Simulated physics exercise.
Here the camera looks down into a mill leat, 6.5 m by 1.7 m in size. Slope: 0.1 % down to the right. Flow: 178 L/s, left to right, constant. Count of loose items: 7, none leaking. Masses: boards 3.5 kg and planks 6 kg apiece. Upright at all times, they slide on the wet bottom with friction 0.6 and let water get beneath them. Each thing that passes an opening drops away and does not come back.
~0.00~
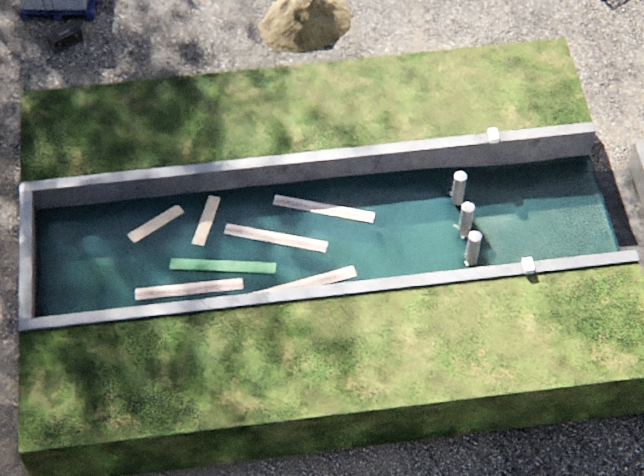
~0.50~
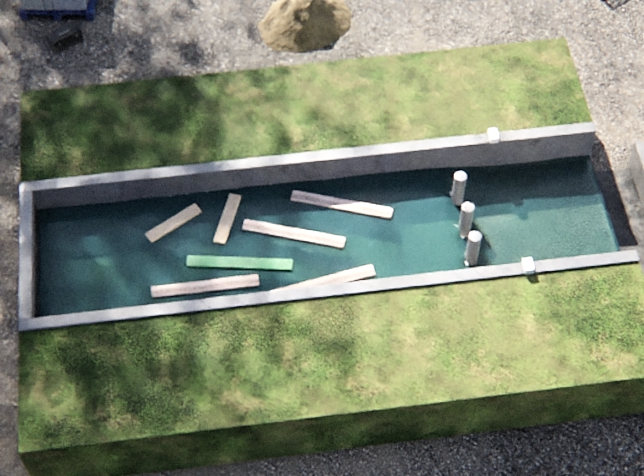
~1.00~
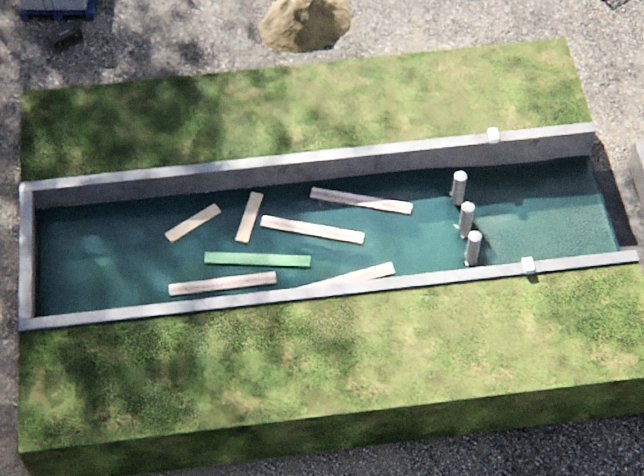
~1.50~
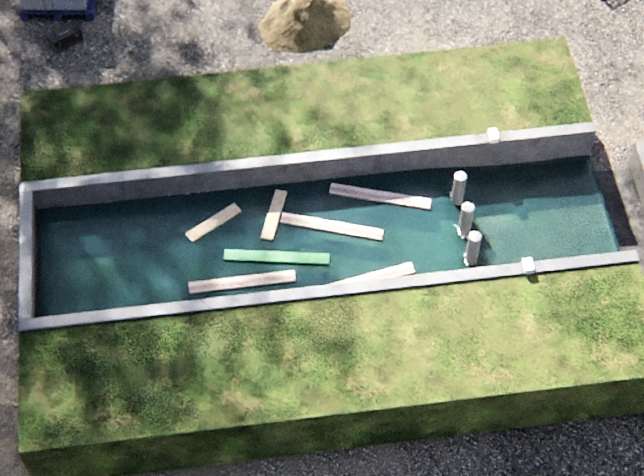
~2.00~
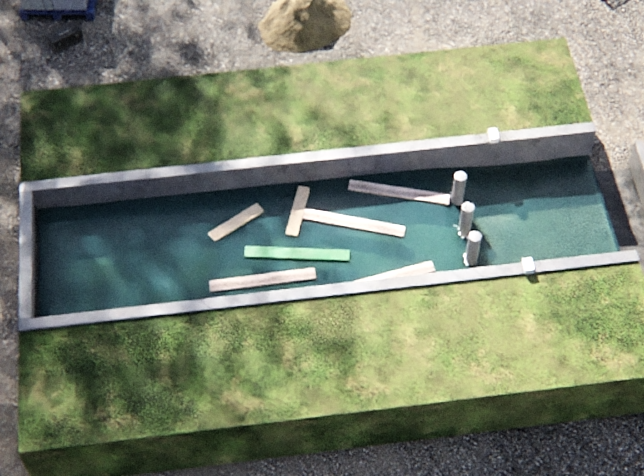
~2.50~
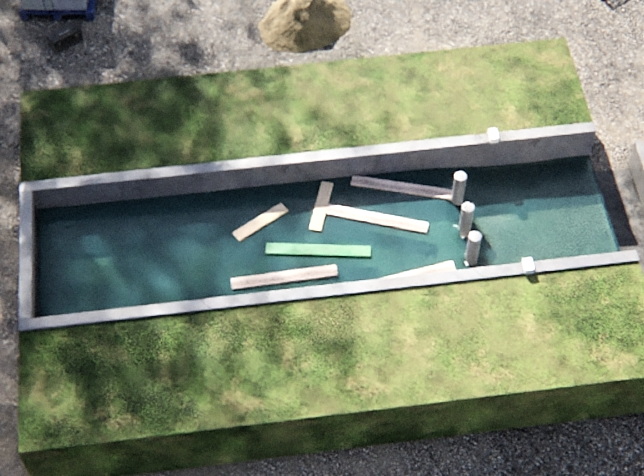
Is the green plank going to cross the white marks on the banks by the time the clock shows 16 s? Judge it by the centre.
Note: Green plank reaches beyond.
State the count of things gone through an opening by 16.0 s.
By that moment the number is 7.
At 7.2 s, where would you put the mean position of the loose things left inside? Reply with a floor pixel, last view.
Around (456, 251).
After 3.5 s the green plank is near (362, 243), 1.6 m from its start, afloat; 0 of 7 are over the mark; 7 afloat.
After 7.2 s the green plank has gone out; 5 of 7 are over the mark; 2 afloat.
After 12.0 s the green plank has gone out; 7 of 7 are over the mark; 0 afloat.
After 16.0 s the green plank has gone out; 7 of 7 are over the mark; 0 afloat.
